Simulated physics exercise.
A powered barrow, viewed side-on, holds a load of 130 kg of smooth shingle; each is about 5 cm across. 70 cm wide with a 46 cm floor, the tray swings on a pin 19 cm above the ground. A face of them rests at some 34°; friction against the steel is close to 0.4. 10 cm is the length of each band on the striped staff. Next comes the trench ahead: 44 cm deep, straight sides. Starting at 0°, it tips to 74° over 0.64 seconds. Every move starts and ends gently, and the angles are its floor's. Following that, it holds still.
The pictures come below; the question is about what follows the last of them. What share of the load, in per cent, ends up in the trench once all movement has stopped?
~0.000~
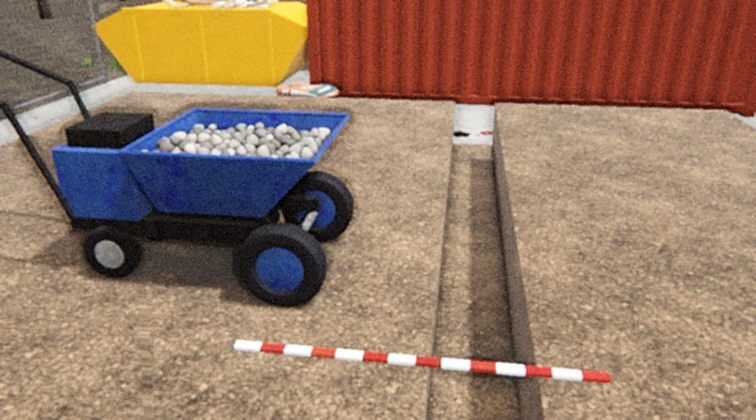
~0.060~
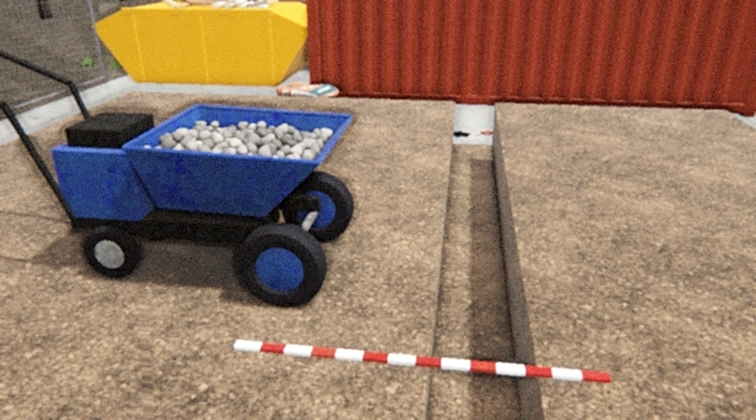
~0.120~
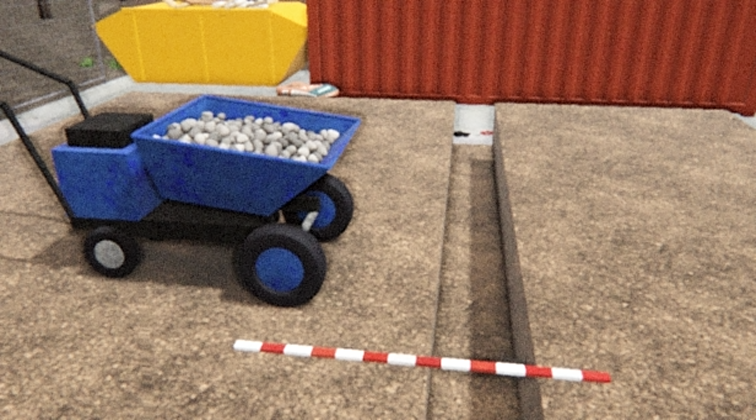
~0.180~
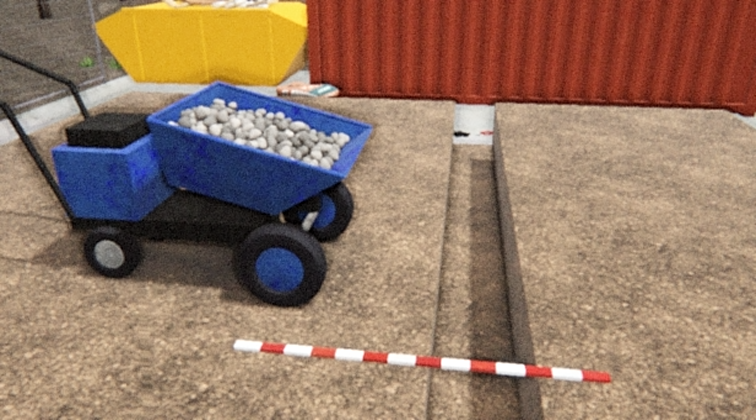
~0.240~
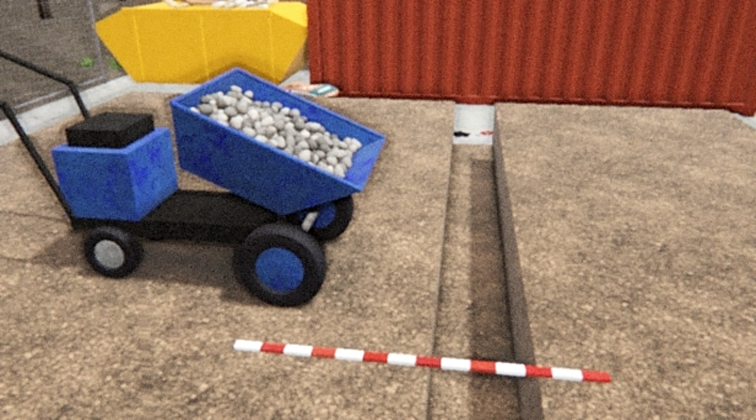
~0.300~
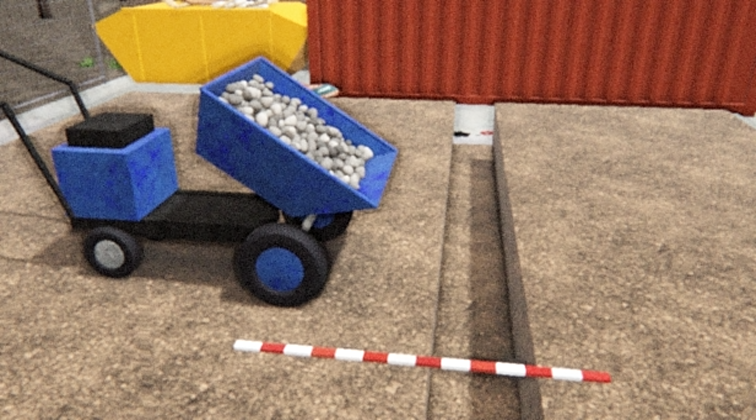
About 98 per cent.
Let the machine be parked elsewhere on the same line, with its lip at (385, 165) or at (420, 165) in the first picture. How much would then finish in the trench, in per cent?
55 % and 25 %.
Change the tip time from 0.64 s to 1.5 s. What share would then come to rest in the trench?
With that change, it comes to around 95 per cent.
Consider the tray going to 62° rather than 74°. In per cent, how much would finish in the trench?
Then close to 95 per cent.
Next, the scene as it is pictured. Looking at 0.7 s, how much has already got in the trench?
40 per cent or so by then.
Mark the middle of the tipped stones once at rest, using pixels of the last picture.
The tipped stones centre close to (479, 348).
After 0.5 s the floor is at 62°; 100 % in the tray; the foremost stones are at (399, 217).
After 0.7 s the floor is at 74°; 55 % in the tray, 7 % short of the trench, 38 % in the trench; the foremost stones are at (498, 316).
After 1.1 s the floor is at 74°; 3 % in the tray, 6 % short of the trench, 91 % in the trench; the foremost stones are at (518, 370).
After 3.0 s the floor is at 74°; 0 % in the tray, 2 % short of the trench, 98 % in the trench; the foremost stones are at (514, 333).
